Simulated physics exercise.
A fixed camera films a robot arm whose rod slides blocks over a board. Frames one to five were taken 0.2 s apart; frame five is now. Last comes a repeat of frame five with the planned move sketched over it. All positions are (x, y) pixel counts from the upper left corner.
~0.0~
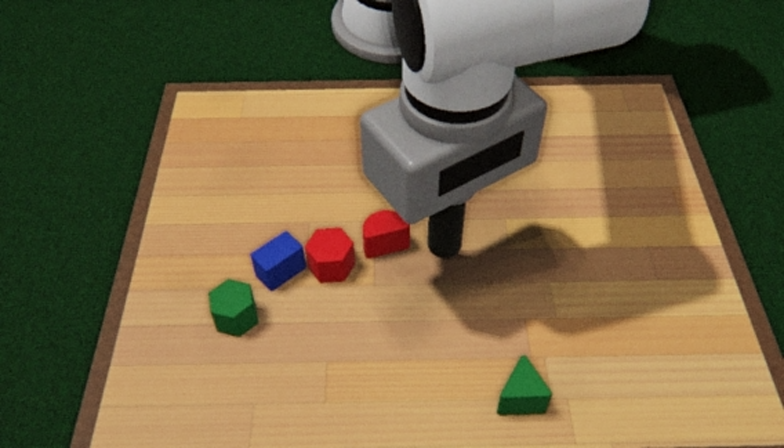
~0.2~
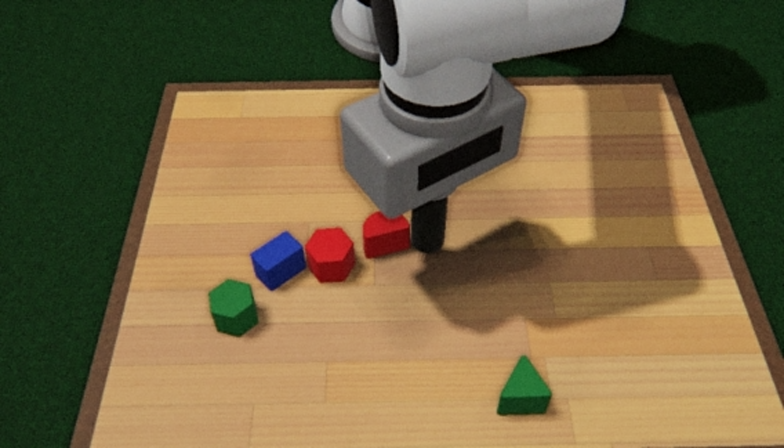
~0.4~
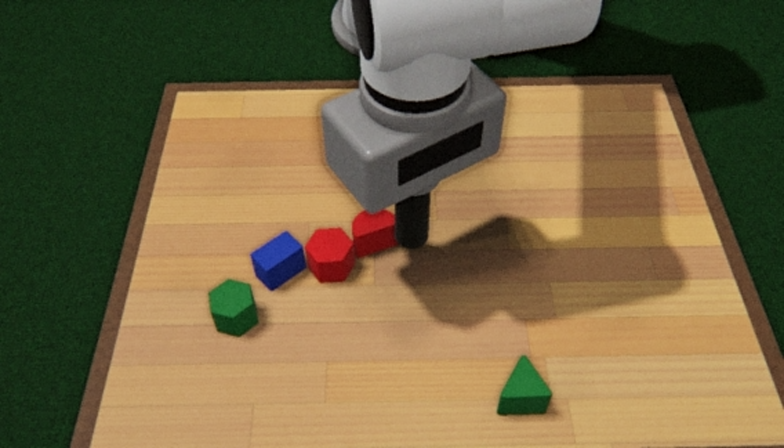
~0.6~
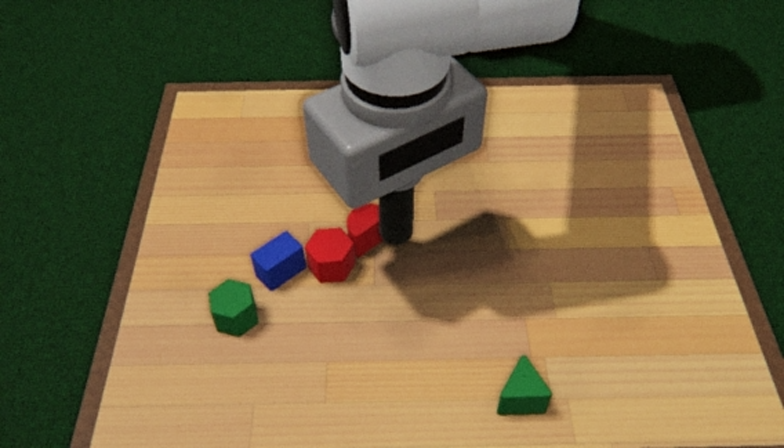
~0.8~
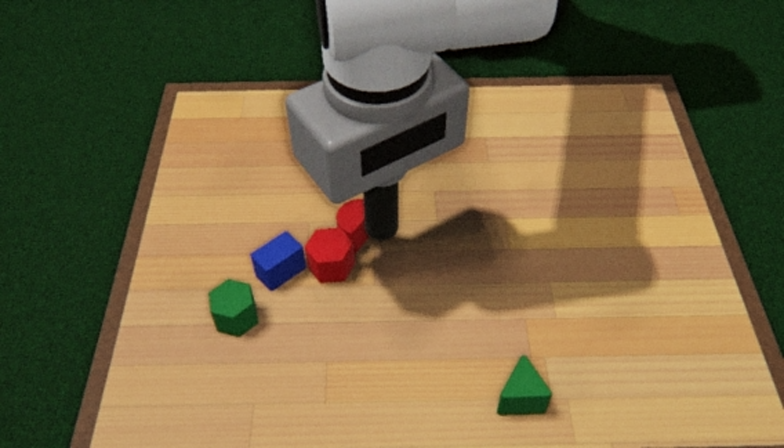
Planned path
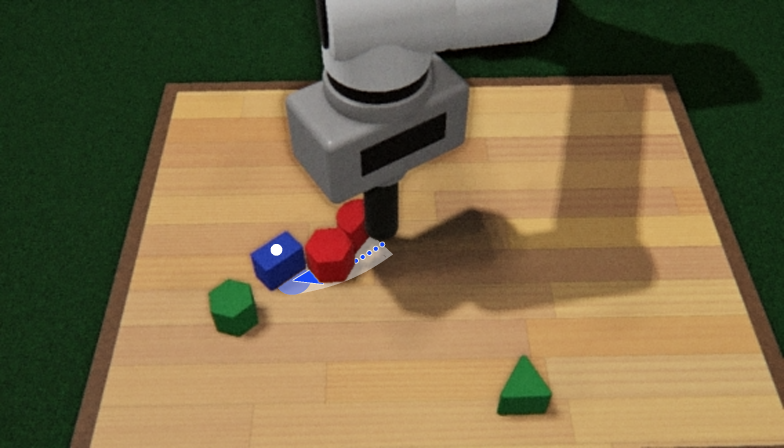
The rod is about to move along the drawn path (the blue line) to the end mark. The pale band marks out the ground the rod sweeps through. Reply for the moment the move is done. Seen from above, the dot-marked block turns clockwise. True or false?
That is false.
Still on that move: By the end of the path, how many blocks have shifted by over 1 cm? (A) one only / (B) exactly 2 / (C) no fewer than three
That would be B.
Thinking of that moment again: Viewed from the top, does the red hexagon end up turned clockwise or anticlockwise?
Answer: Clockwise.
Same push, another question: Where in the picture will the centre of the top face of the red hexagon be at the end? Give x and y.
For the centre of its top, I'd go with (250, 256).
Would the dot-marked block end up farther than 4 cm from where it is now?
It seems so.
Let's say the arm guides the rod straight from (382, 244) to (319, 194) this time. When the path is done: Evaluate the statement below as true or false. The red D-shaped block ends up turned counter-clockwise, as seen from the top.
Verdict: True.
Drawn move, from (382, 244) over (342, 267) to (294, 280); the dot is on the blue oblong block.
On the path given first. Halfway along, rod (339, 253); blue oblong block (246, 254); red hexagon (296, 254); red D-shaped block (348, 213), turned 20° clockwise.
At the end, rod (291, 266); green hexagon still; blue oblong block (209, 251), turned 20° anticlockwise; red hexagon (250, 256), turned 30° clockwise; red D-shaped block (348, 213), turned 20° clockwise.
